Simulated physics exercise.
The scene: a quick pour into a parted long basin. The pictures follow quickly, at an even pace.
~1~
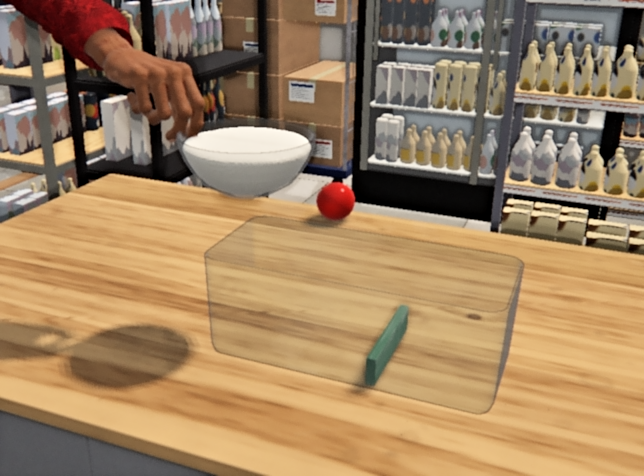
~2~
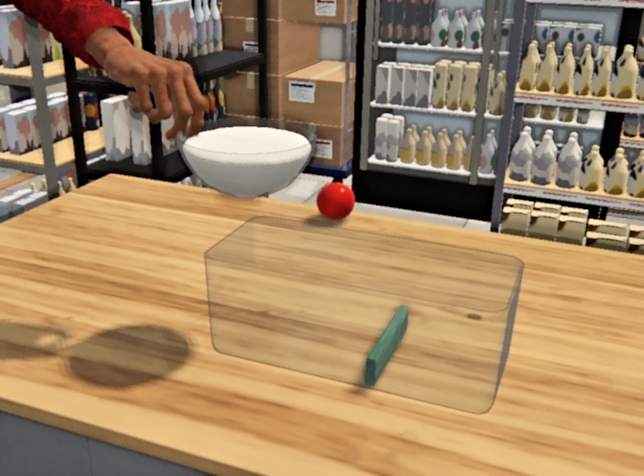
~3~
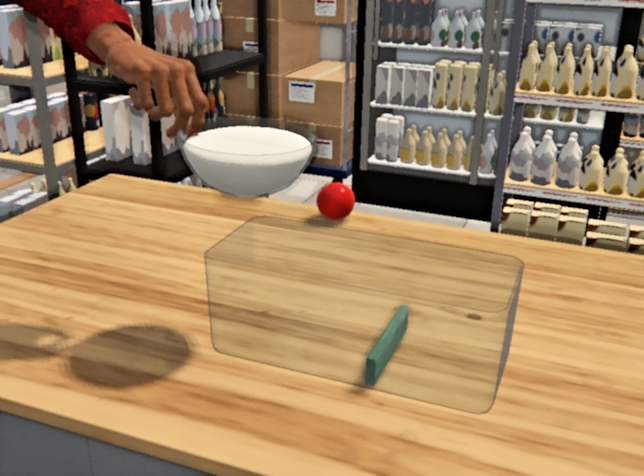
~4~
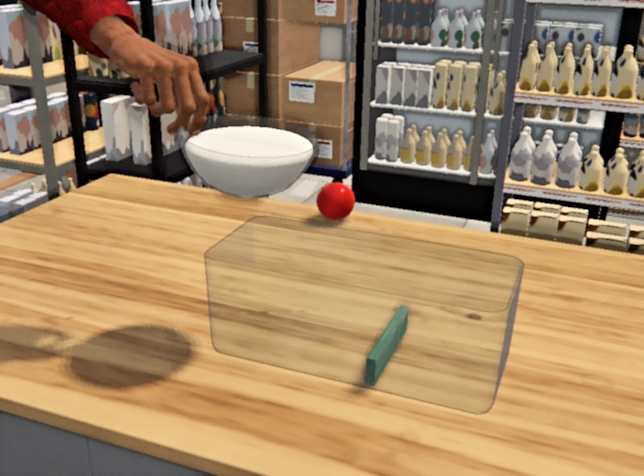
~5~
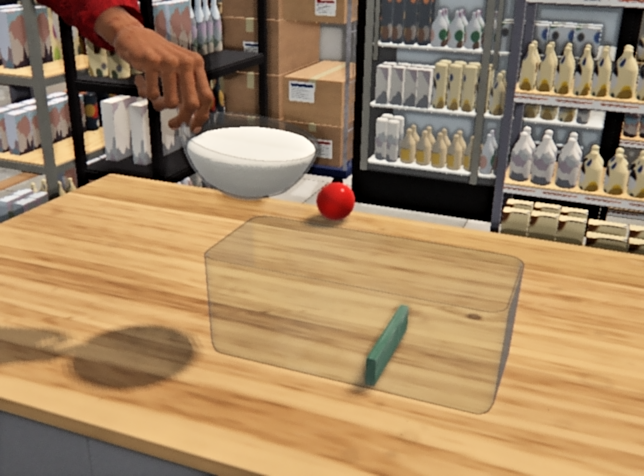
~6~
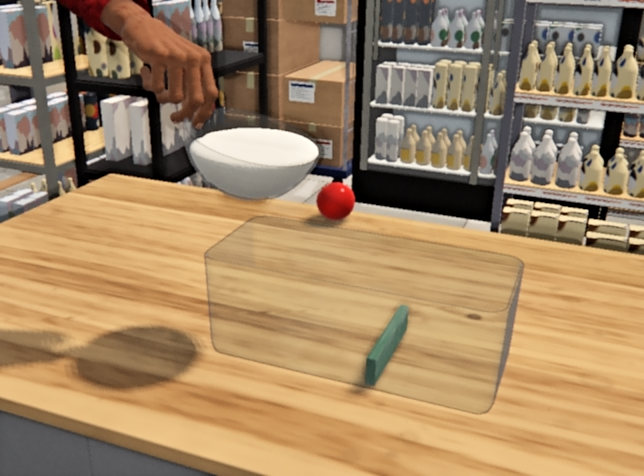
In a shop with stocked shelves behind a wooden counter, a white bowl hangs above a clear, long basin with a green divider, near a small red ball. A hand beside the bowl shifts slightly to the right, and then the bowl edges right too, tilting slightly toward the basin.
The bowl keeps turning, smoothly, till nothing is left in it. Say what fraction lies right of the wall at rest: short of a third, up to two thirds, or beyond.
It comes to less than a third.
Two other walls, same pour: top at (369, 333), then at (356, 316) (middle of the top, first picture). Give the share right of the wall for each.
In turn 35 and 45 in a hundred.
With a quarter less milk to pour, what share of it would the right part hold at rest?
Some 5 per cent.
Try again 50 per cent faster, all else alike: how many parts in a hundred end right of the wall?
About 10 per cent.
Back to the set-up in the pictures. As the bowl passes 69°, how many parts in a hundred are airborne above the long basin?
Some 25 per cent.
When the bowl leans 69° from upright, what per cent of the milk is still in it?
Near 25 %.
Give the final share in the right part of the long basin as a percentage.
Roughly 5 in a hundred.
A moment on, the bowl is tipped part way and 25 per cent is still to pour, 50 is left of the wall and 1 right of it.
Next, the bowl is tipped right over and 0 per cent is still to pour, 96 is left of the wall and 4 right of it.
Then the bowl is tipped right over and 0 per cent is still to pour, 95 is left of the wall and 5 right of it.
Later the bowl is tipped right over and 0 per cent is still to pour, 95 is left of the wall and 5 right of it.
In the end 95 per cent lies left of the wall, 5 right of it and 0 outside.
